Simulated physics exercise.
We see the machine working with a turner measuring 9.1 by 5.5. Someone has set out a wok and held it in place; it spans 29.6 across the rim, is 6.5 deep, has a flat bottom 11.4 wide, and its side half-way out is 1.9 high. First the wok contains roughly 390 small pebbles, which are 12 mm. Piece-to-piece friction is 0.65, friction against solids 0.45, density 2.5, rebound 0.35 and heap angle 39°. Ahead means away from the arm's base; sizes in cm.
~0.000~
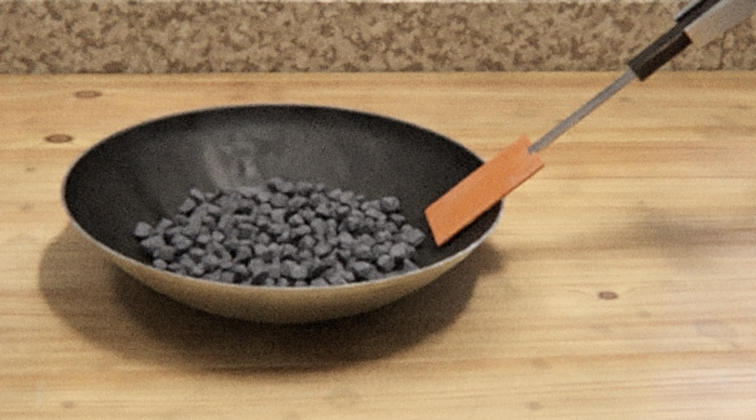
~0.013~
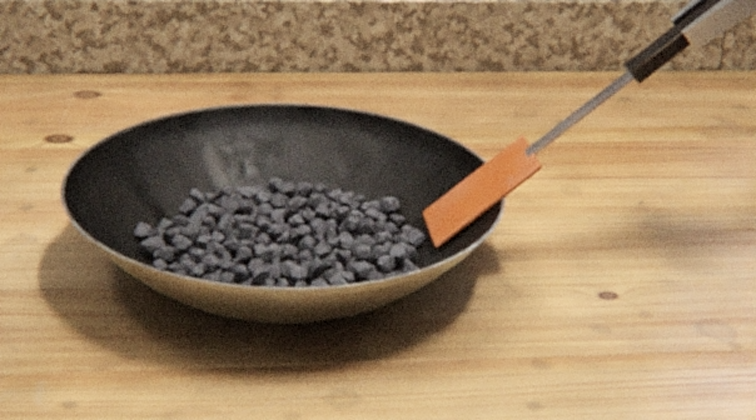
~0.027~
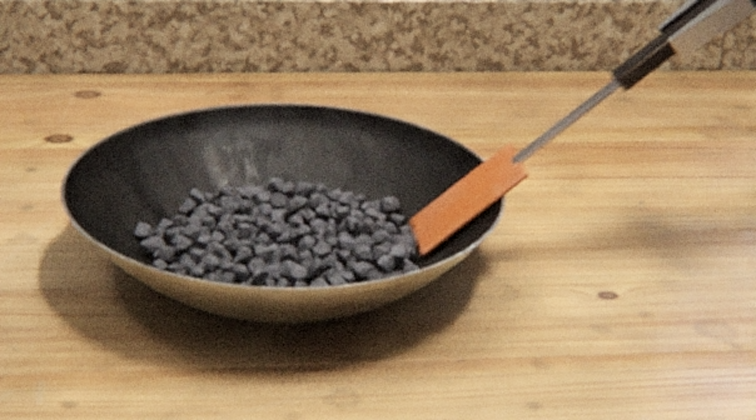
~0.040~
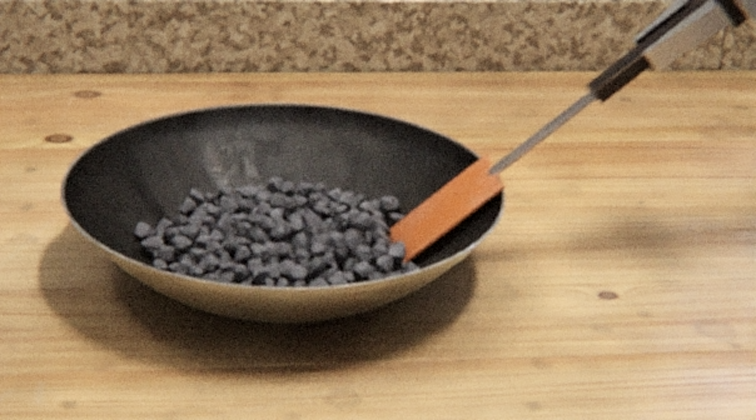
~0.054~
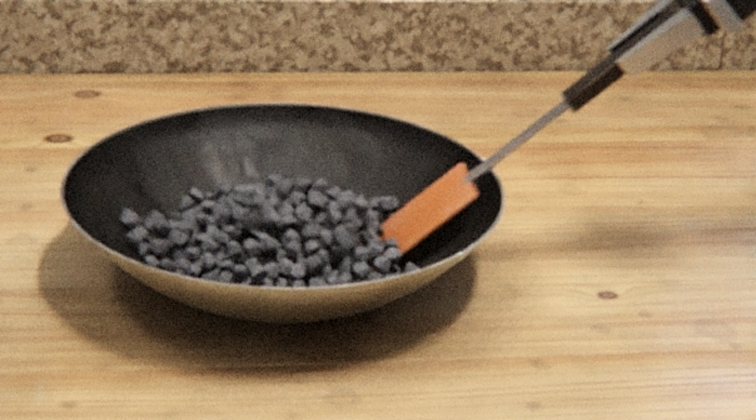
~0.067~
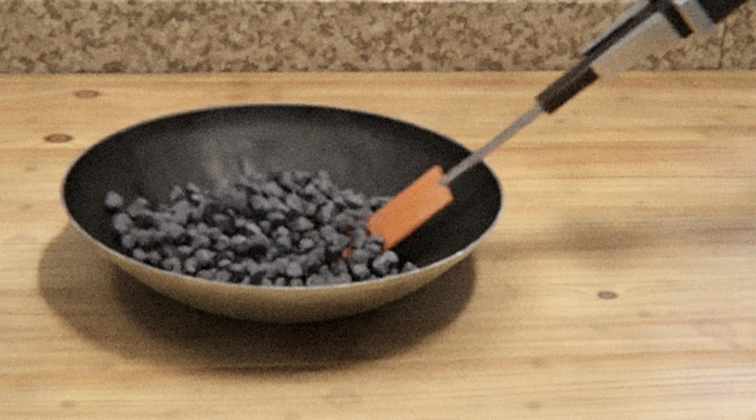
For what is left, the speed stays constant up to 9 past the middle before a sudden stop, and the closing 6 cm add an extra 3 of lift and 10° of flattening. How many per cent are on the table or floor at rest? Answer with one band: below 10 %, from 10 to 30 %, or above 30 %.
From 10 to 30 %.
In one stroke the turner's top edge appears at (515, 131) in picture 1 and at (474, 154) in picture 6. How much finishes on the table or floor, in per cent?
Some 5 per cent.
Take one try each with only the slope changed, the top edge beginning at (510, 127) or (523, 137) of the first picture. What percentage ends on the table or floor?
About 25 and 20 per cent.
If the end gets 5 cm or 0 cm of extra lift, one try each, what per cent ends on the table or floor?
I'd put it near 15 in a hundred, then near 10 in a hundred.
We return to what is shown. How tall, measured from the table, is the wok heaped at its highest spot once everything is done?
Some 6.0 cm above the table.
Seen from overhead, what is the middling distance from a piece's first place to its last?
4 cm.
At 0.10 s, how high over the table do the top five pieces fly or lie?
Somewhere around 8 centimetres high.
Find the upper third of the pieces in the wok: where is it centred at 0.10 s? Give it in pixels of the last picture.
Roughly at (225, 219).
After 0.10 s, sloping 41°, highest piece 9 above the table; 391 in the wok.
After 0.13 s, sloping 39°, highest piece 11 above the table; 391 in the wok.
After 0.35 s, sloping 31°, highest piece 17 above the table; 310 in the wok, 27 on the table or floor, 54 on the blade or in flight.
After 1.40 s, sloping 31°, highest piece 6 above the table; 309 in the wok, 82 on the table or floor.
In the end, 309 in the wok, 82 on the table or floor. That is 21 % on the table or floor.
